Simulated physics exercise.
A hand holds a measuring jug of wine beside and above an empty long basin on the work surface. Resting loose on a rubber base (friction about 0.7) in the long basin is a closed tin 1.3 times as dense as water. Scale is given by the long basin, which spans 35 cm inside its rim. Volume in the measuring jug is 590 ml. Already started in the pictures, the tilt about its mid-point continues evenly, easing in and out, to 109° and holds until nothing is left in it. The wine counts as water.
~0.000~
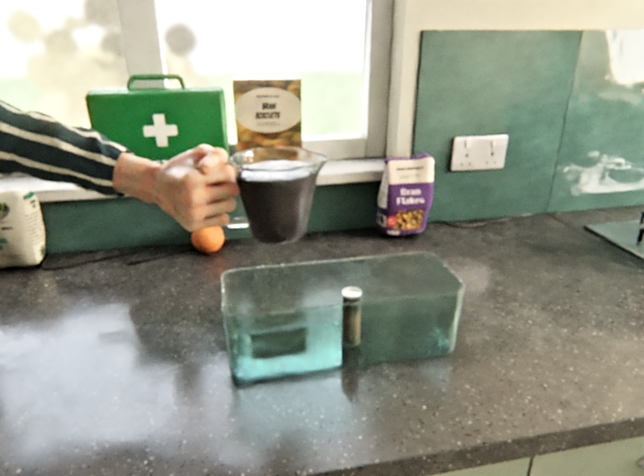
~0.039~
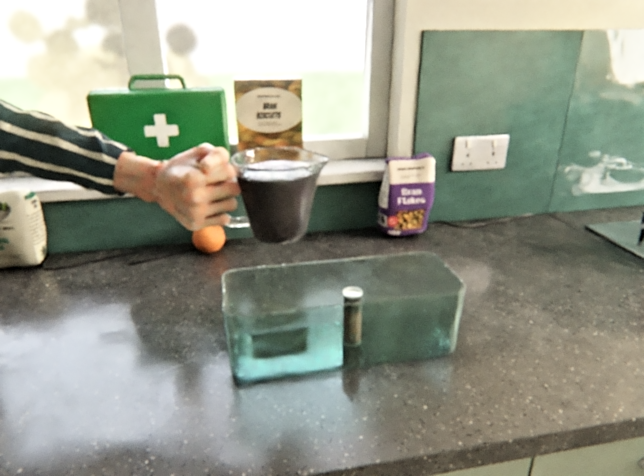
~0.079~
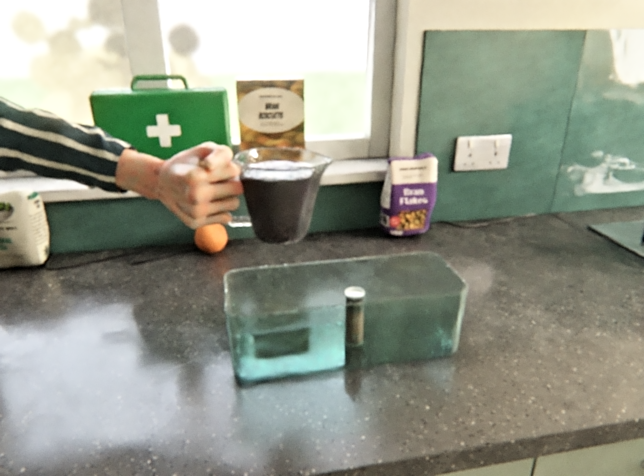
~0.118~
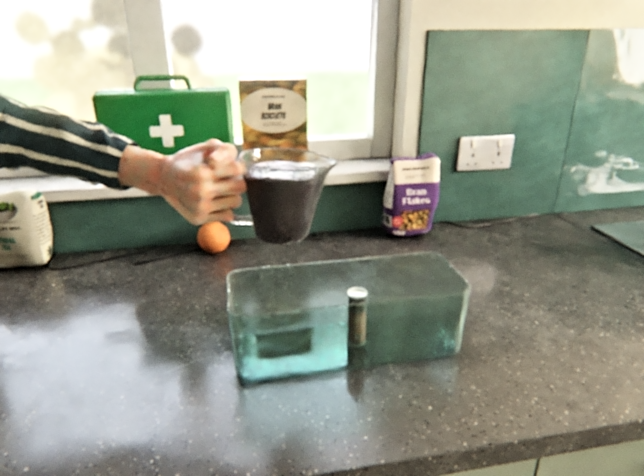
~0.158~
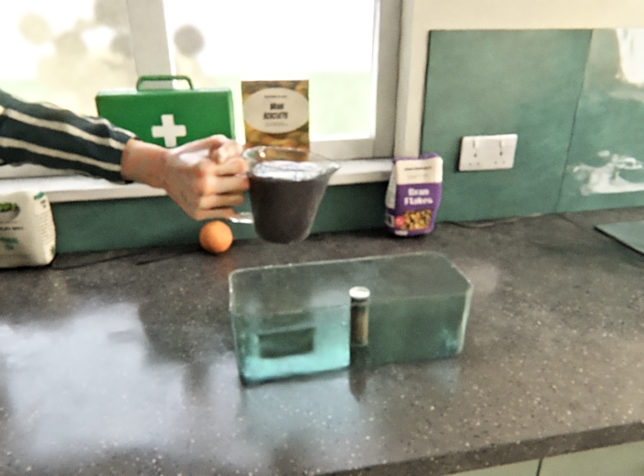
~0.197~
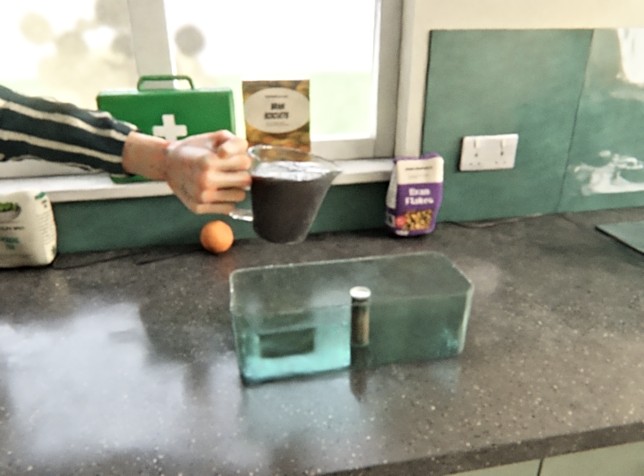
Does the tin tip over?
No, it stays on its base.
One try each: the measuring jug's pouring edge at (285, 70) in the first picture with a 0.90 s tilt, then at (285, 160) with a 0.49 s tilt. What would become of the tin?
Trial 1 - tin tips; trial 2 - tin tips.
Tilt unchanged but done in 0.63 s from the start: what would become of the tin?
In that case the tin stays vertical.
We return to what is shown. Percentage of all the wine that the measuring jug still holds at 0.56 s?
64 %.
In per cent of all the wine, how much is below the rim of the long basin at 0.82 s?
Near 78 in a hundred.
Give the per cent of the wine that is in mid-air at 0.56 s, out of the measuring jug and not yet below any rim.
Close to 26 per cent, I'd say.
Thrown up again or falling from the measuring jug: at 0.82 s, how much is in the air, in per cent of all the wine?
Estimate: Around 14 per cent.
By 0.56 s the tilt is 75° and 63 per cent is still to pour; the tin stands where it began.
By 0.82 s the tilt is 107° and 8 per cent is still to pour; the tin stands where it began.
By 1.10 s the tilt is 109° and 0 per cent is still to pour; the tin leans 5°.
By 1.40 s the tilt is 109° and 0 per cent is still to pour; the tin stands where it began.
At rest the tin stands where it began.
